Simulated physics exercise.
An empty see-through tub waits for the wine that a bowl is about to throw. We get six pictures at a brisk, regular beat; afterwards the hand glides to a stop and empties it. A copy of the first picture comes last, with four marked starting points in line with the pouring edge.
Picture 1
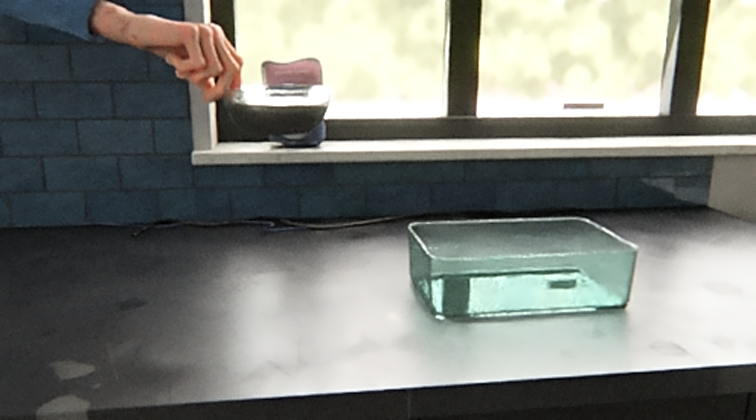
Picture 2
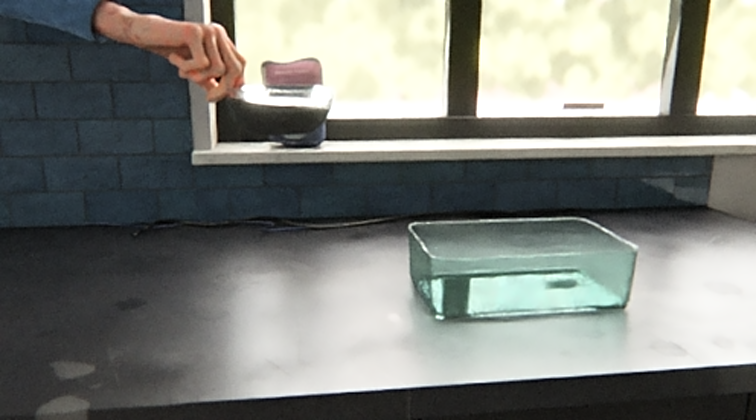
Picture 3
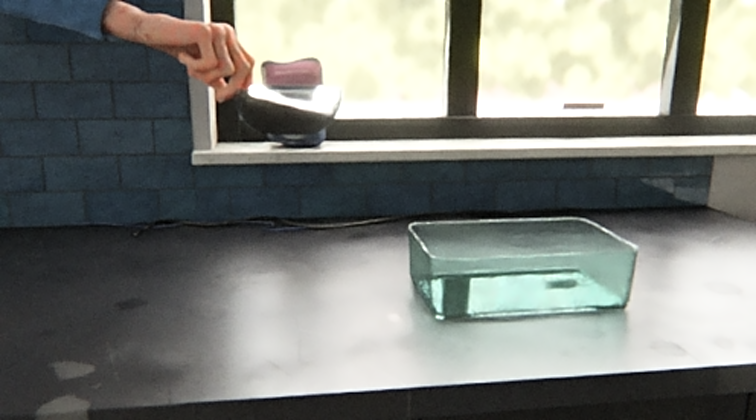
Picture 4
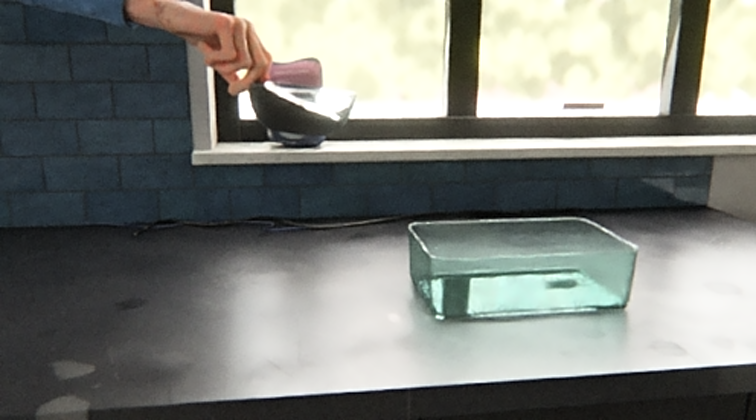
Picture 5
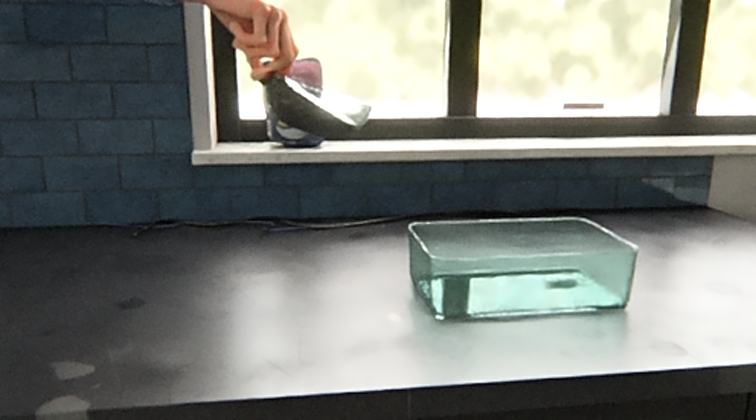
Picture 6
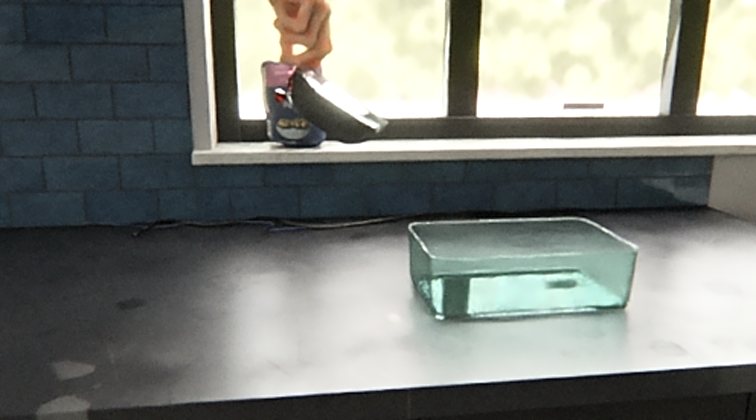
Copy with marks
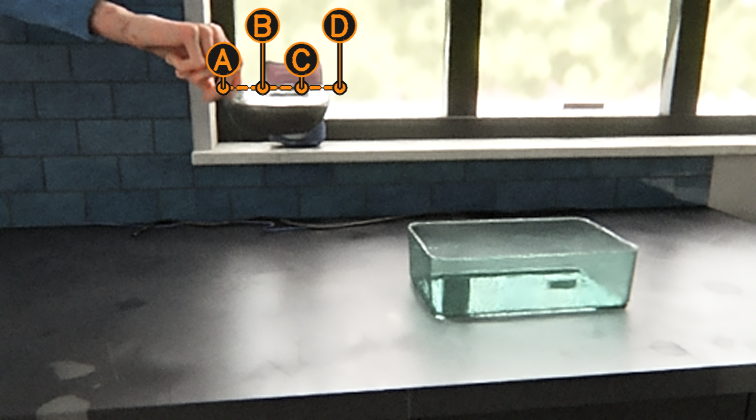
A dark bowl held in a hand moved slightly right in front of a window, then tilted steeply down to the right, while a see-through green tub sat still on the black counter.
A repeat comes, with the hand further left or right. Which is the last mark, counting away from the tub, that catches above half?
Use spot B.
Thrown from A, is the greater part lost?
Yes, that goes wrong.
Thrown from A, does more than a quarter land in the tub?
No.
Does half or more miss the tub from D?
No, that is safe.
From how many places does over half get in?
Three of the four.
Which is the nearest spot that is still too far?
That would be A.
In orange, A at (223, 87); B at (262, 87); C at (301, 87); D at (339, 87).
With A, about 15 % lands in the tub, 81 % falls short and 5 % goes beside or beyond.
With B, about 68 % lands in the tub, 19 % falls short and 13 % goes beside or beyond.
With C, about 83 % lands in the tub, 5 % falls short and 13 % goes beside or beyond.
With D, about 77 % lands in the tub, 5 % falls short and 17 % goes beside or beyond.
